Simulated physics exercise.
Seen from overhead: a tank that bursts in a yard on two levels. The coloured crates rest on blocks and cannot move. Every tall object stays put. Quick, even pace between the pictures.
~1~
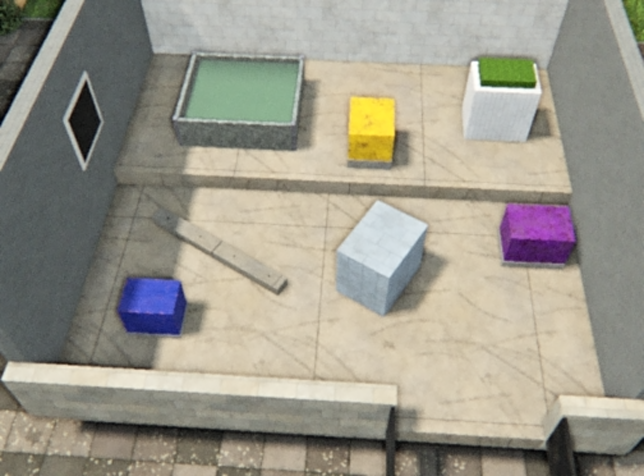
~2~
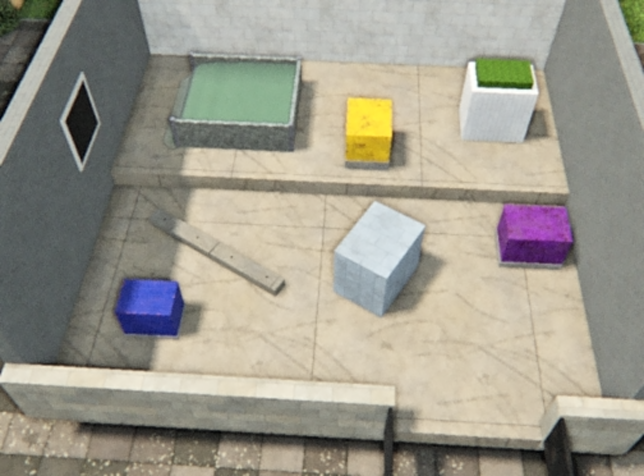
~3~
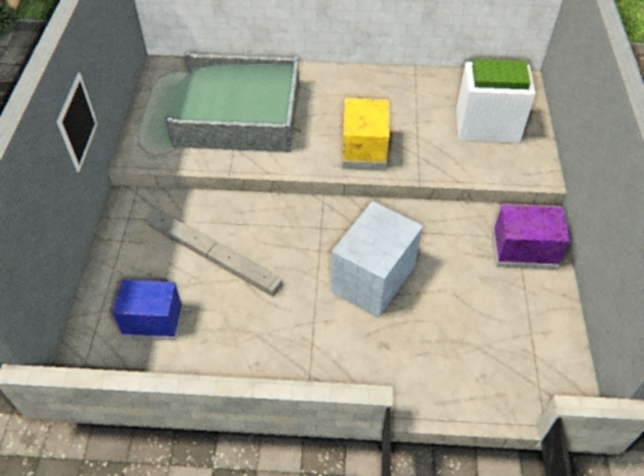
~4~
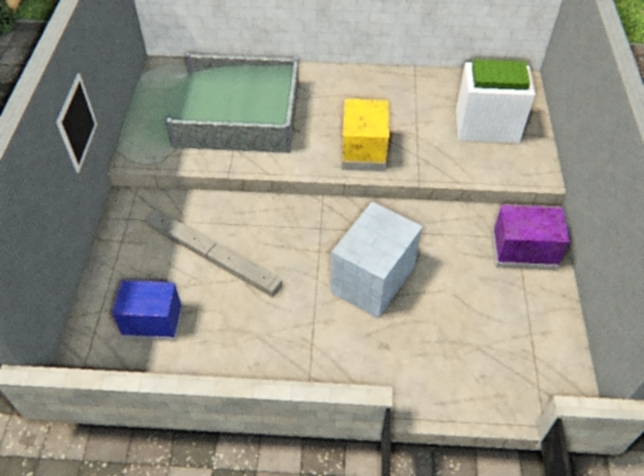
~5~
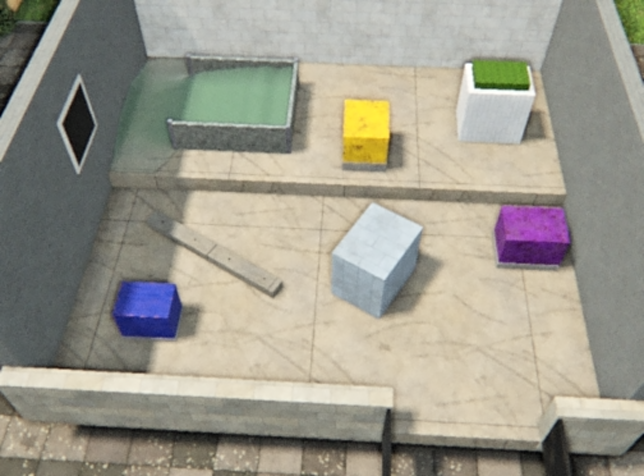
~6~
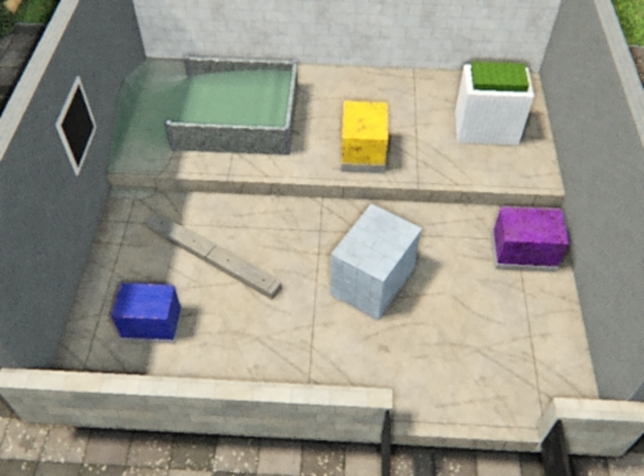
In a walled yard on two levels, a stone tank of green water stands whole at the upper left, among coloured blocks and a plank. The tank's left side gives way and water pours out leftward across the upper level, spreading to the grey wall and toward the step's edge while the blocks stay still.
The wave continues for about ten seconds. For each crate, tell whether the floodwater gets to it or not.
Result: Yellow crate: Spared. Blue crate: Reached. Purple crate: Spared.
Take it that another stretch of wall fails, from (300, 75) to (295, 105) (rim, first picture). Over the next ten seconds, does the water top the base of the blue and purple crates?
Well, the blue crate is never reached, and the purple crate gets reached as well.
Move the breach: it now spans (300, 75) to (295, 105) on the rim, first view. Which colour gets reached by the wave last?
It's the blue crate.
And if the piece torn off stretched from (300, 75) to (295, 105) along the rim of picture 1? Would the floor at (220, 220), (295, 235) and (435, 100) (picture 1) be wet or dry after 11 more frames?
Well, the first one's left untouched, the second's sodden, and the third's sodden.
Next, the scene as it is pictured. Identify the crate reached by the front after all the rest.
Coming in last, the purple-painted one.
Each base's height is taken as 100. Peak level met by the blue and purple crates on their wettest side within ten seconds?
The first comes to 180 per cent and the second to 50 per cent.
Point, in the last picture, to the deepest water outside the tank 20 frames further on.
I'd mark about pixel (52, 371).
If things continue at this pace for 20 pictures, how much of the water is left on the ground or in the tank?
I reckon around 100 in a hundred.
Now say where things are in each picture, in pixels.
The first frame shows the tank at (242, 91) is whole and still.
In the second frame, water pours out at (188, 105) and has run to a hidden place.
In the third frame, the front is at (179, 74), out from the gap at (186, 106).
In the fourth frame, water pours out at (185, 107) and has run to (141, 78).
In the fifth frame, the front is at (146, 64), out from the gap at (186, 109).
In the sixth frame, the front is at (111, 192), out from the gap at (185, 110).
A moment on, water covers 10 % of the floor; the yellow crate not reached, the blue crate not reached, the purple crate not reached.
Next, water covers 20 % of the floor; the yellow crate not reached, the blue crate water round its plinth, the purple crate not reached.
Then, water covers 35 % of the floor; the yellow crate not reached, the blue crate water round its plinth, the purple crate not reached.
Later, water covers 65 % of the floor; the yellow crate water round its plinth, the blue crate water round its plinth, the purple crate not reached.
In the end, water covers 80 % of the floor; the yellow crate stayed above the water, the blue crate was topped, the purple crate stayed above the water.
